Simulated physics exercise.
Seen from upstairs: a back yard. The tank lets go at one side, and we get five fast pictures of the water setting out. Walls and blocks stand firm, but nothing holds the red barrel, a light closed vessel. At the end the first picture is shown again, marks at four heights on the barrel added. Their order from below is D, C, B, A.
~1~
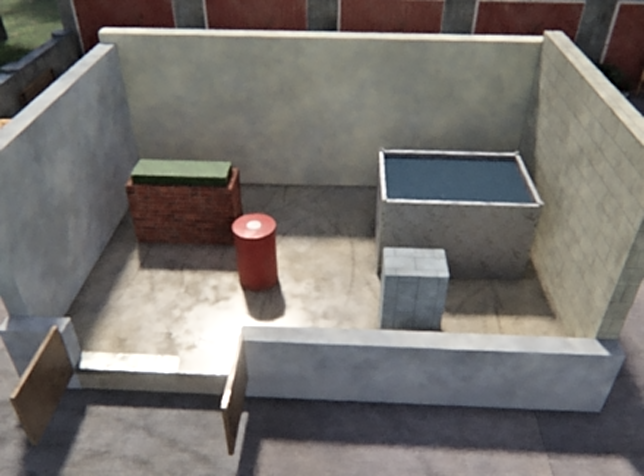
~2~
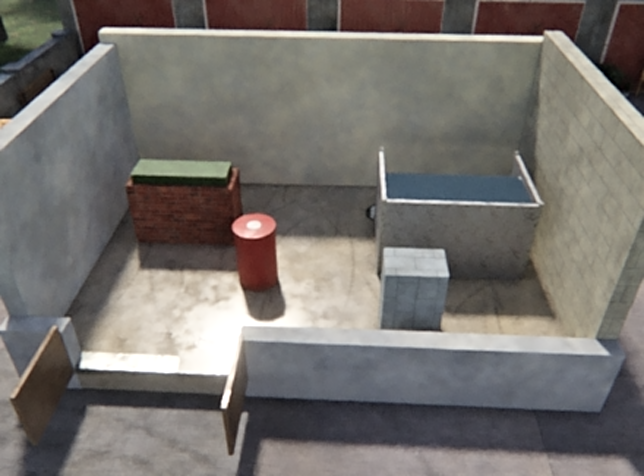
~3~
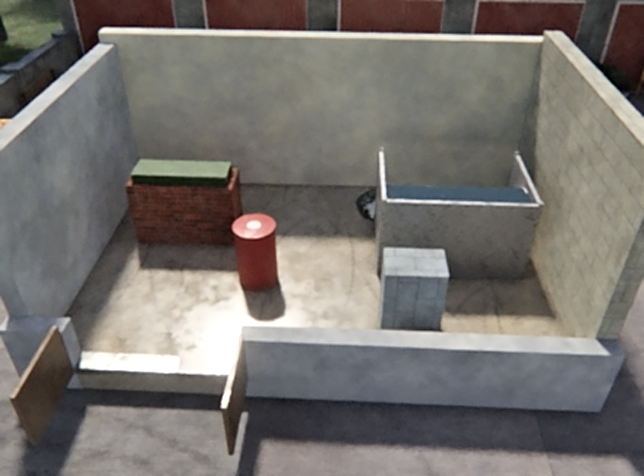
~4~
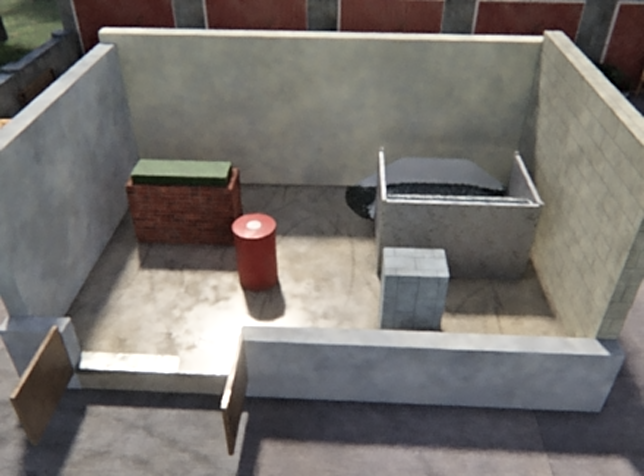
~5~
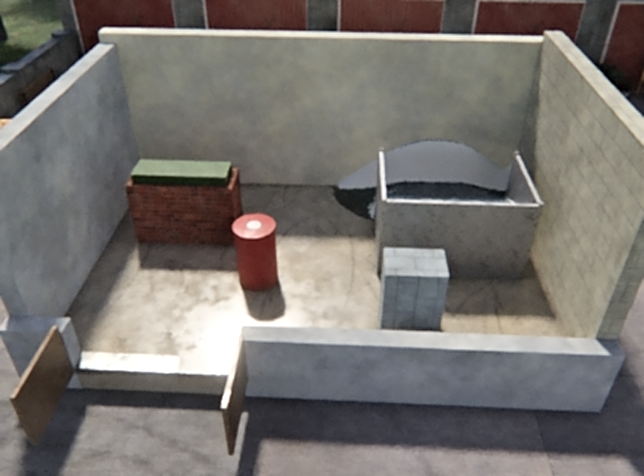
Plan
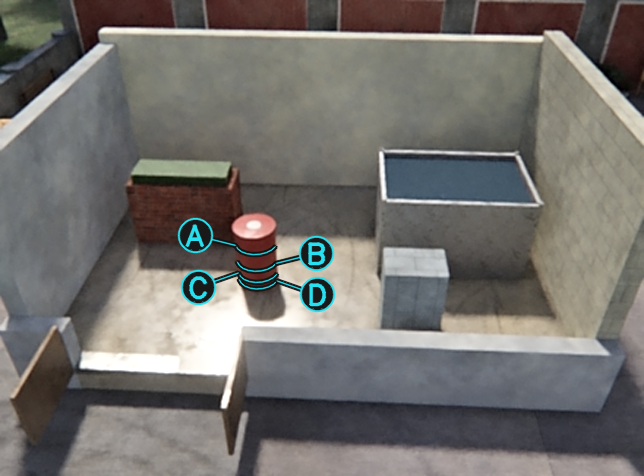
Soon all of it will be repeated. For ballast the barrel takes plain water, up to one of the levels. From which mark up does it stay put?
Choose C.
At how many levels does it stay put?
Three of them.
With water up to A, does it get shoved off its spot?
No.
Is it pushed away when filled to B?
No.
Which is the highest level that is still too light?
It is D.
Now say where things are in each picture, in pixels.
Lid of the red barrel at (255, 226); tank full, its middle at (454, 181); open gate at (156, 324).
Water covers 5 % of the ground, mostly out of sight from here.
Water covers 10 % of the ground and is seen nearest the barrel at (363, 207).
Water covers 12 % of the ground and is seen nearest the barrel at (355, 205).
Lid of the red barrel at (255, 226); water covers 13 % of the ground and is seen nearest the barrel at (363, 209).
On the marked copy, A at (253, 254); B at (254, 271); C at (255, 282); D at (256, 288); from the bottom up D, C, B, A.
For level A, it does not move.
For level B, it does not move.
For level C, it does not move.
For level D, it is pushed about half its own width away.
